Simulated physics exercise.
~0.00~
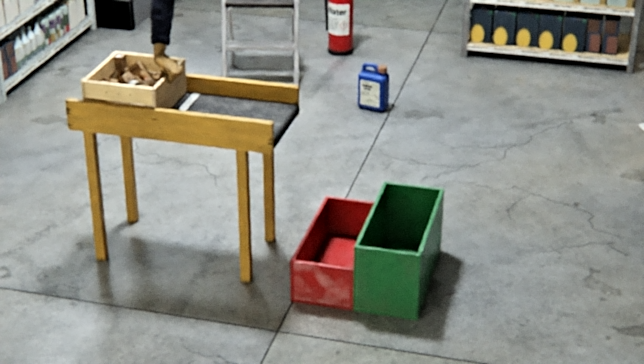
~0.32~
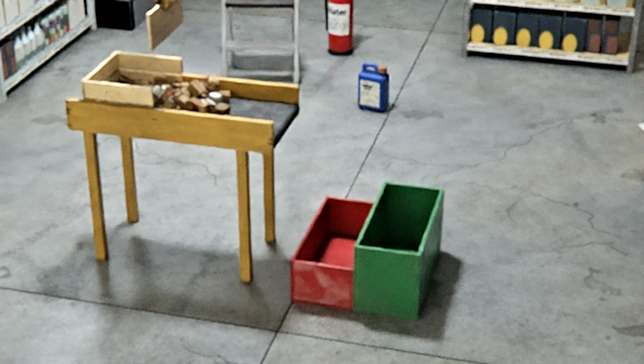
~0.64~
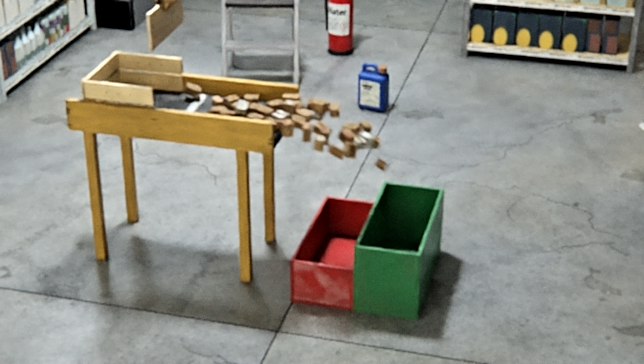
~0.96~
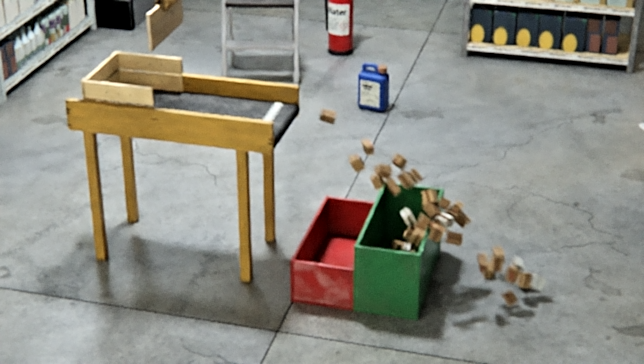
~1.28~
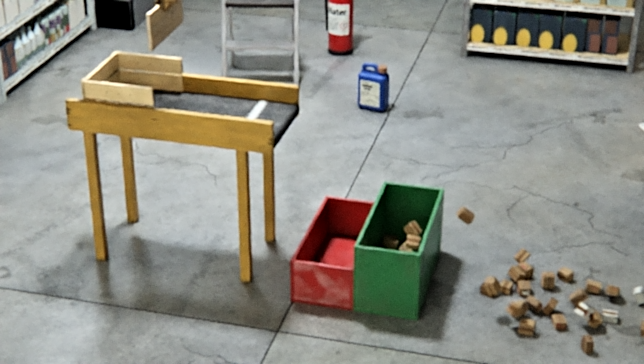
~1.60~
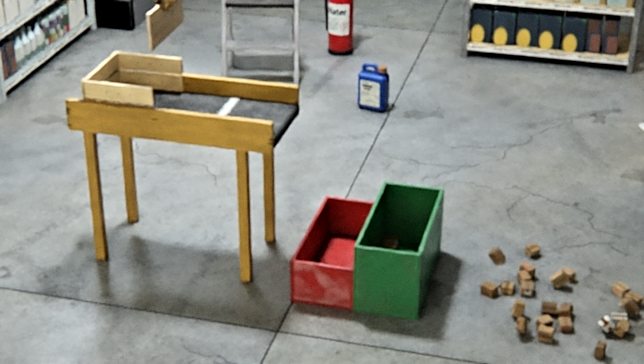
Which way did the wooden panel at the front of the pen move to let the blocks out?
The panel moved up, and it stayed raised above the pen while the blocks travelled away along the belt.
